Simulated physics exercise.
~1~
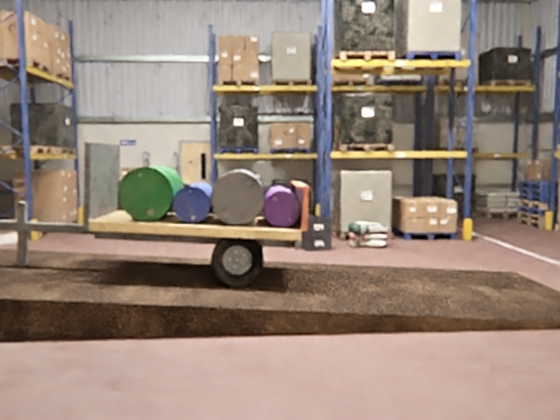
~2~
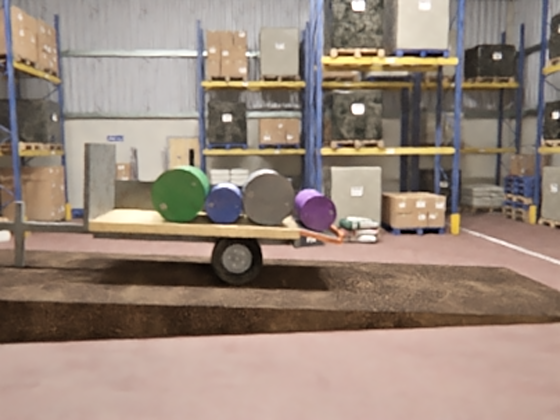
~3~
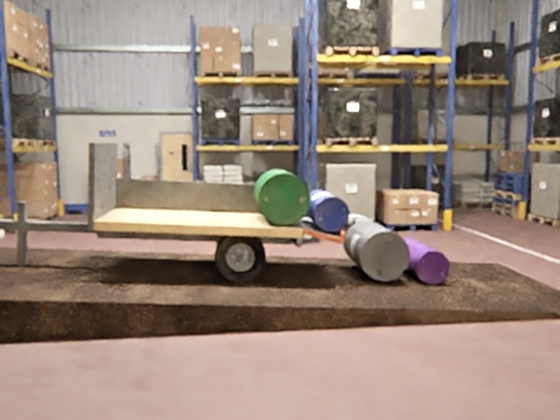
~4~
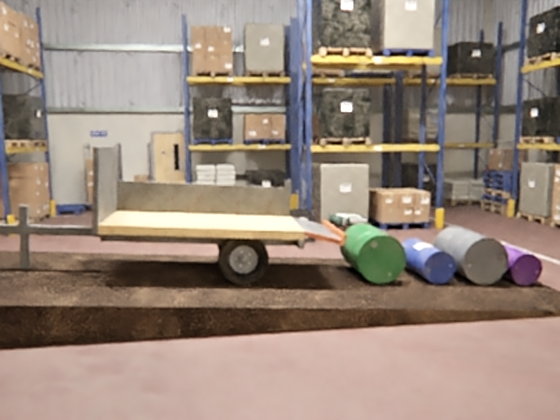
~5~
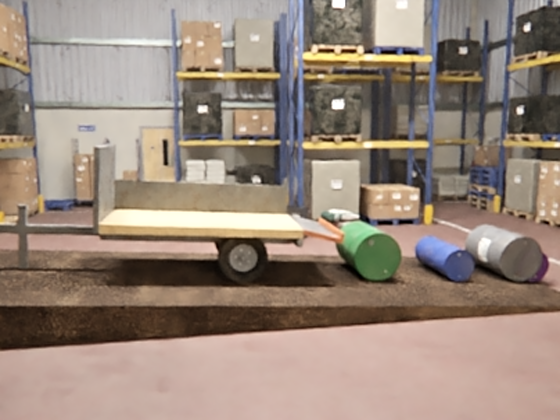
Four drums, green, blue, grey and purple from left to right, lie on their sides on the pale bed of a flat trailer, seen from the side on a low, dark ramp in a warehouse with tall racks of boxes behind. The tailgate at the right end drops open, and the drums roll right toward it. Purple leads over the edge, followed by grey, blue and finally green, while the view drifts slightly. The bed is left empty, with green lying just beyond the lowered gate and the other three spread farther right, purple partly hidden behind grey.
